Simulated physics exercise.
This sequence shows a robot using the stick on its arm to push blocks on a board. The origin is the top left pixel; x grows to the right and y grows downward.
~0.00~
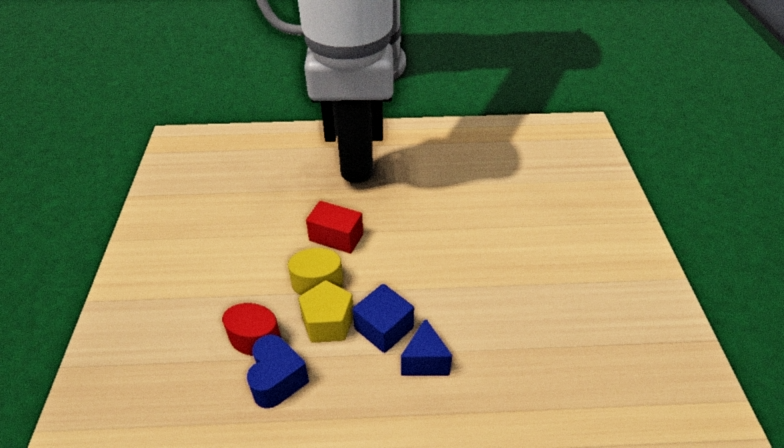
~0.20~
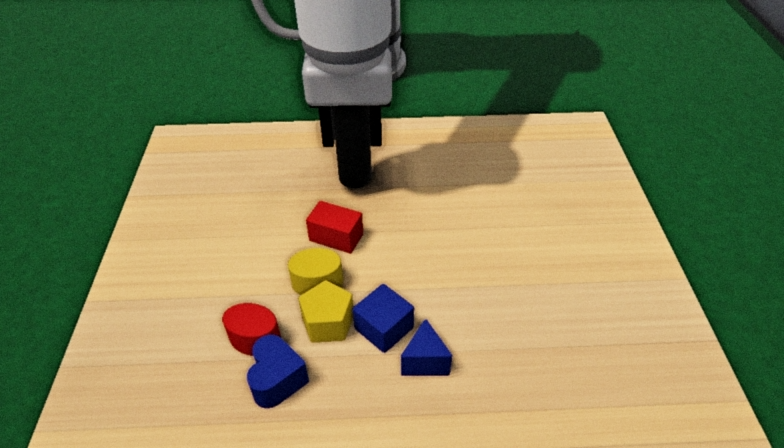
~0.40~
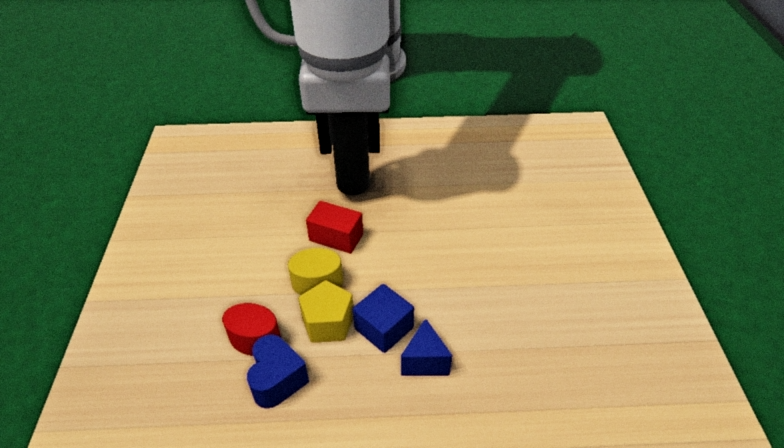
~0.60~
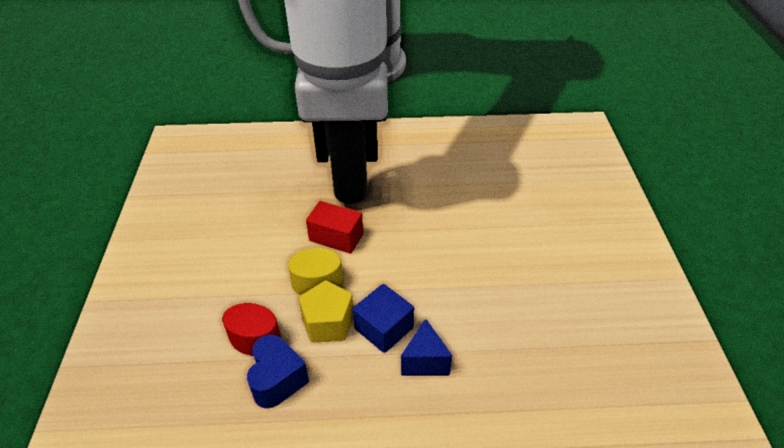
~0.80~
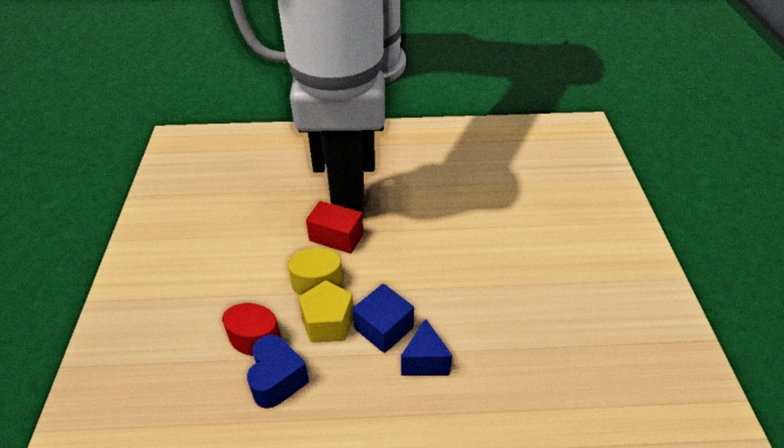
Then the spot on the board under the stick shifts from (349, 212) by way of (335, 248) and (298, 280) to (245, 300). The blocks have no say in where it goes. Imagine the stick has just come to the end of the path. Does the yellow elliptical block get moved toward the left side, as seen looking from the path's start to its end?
Yes, it checks out.
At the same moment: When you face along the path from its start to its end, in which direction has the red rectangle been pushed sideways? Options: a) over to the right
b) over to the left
The correct letter is b.
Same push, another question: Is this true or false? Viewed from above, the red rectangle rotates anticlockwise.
The claim holds.
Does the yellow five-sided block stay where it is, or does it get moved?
That block will leave its spot.
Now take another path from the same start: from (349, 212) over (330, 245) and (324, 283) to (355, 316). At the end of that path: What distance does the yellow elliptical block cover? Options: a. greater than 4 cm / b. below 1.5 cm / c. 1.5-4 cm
a (greater than 4 cm)
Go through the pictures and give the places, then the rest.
In the first picture, stick's lower end (357, 173); red elliptical block (249, 319); blue heart-shaped block (272, 361); yellow elliptical block (314, 262); yellow five-sided block (325, 302); red rectangle (334, 216).
In the second picture, stick (355, 178); blocks still.
In the third picture, stick (353, 184); blocks still.
In the fourth picture, stick (351, 193); blocks still.
In the fifth picture, stick (348, 202); red elliptical block (249, 319); blue heart-shaped block (272, 361); yellow elliptical block (314, 262); yellow five-sided block (325, 302); red rectangle (334, 216).
On the path given first. One third of the way, stick (333, 239); yellow elliptical block (303, 280); yellow five-sided block (326, 312); red rectangle (318, 252).
Two thirds of the way, stick (295, 271); red elliptical block (222, 341), turned 30° clockwise; blue heart-shaped block (272, 365); yellow elliptical block (267, 320); yellow five-sided block (327, 319), turned 15° anticlockwise; red rectangle (281, 289), turned 15° anticlockwise.
At the end, stick (242, 291); red elliptical block (208, 355), turned 55° clockwise; blue heart-shaped block (273, 384), turned 10° anticlockwise; yellow elliptical block (259, 339); yellow five-sided block (327, 319), turned 15° anticlockwise; red rectangle (261, 305), turned 40° anticlockwise.
